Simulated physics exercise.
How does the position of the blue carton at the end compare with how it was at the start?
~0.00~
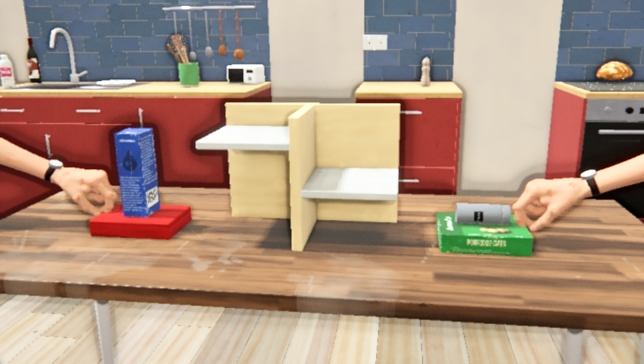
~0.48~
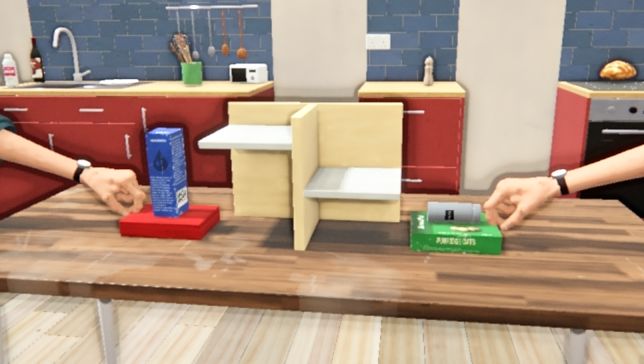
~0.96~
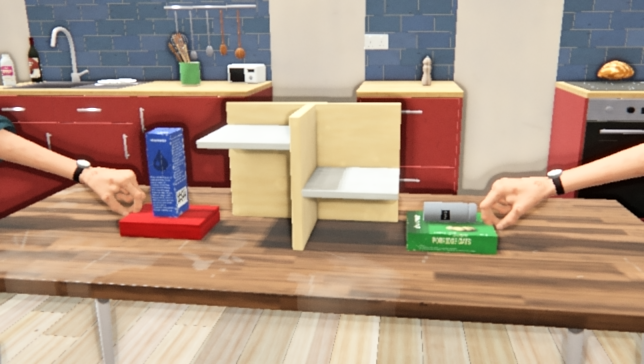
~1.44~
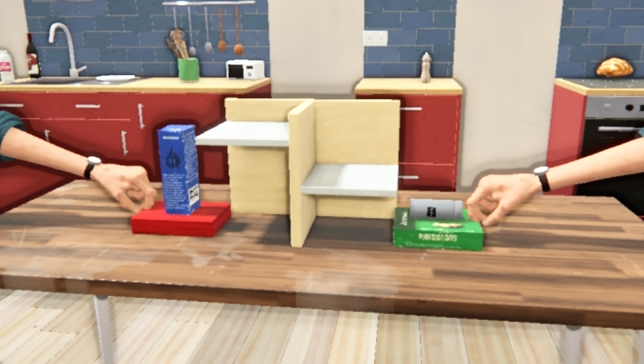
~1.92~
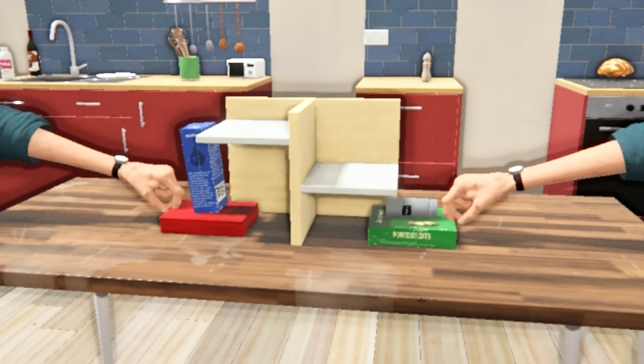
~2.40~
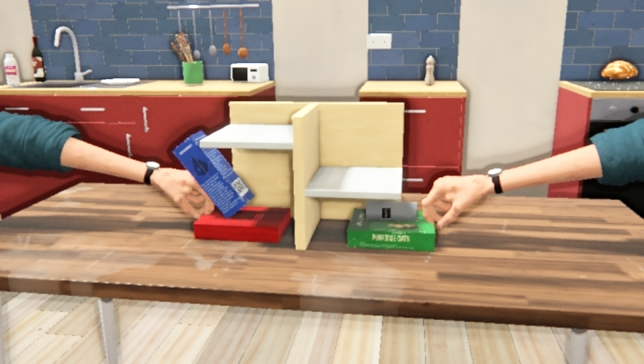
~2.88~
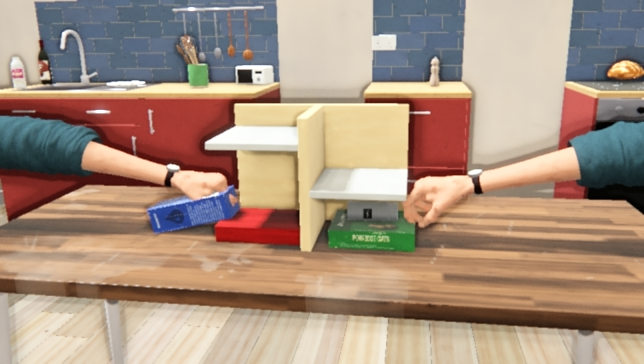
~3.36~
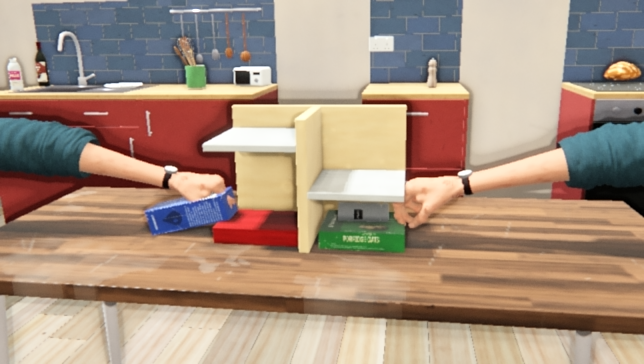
At the start the blue carton stands upright on the red board, but by the end it is lying on its side.
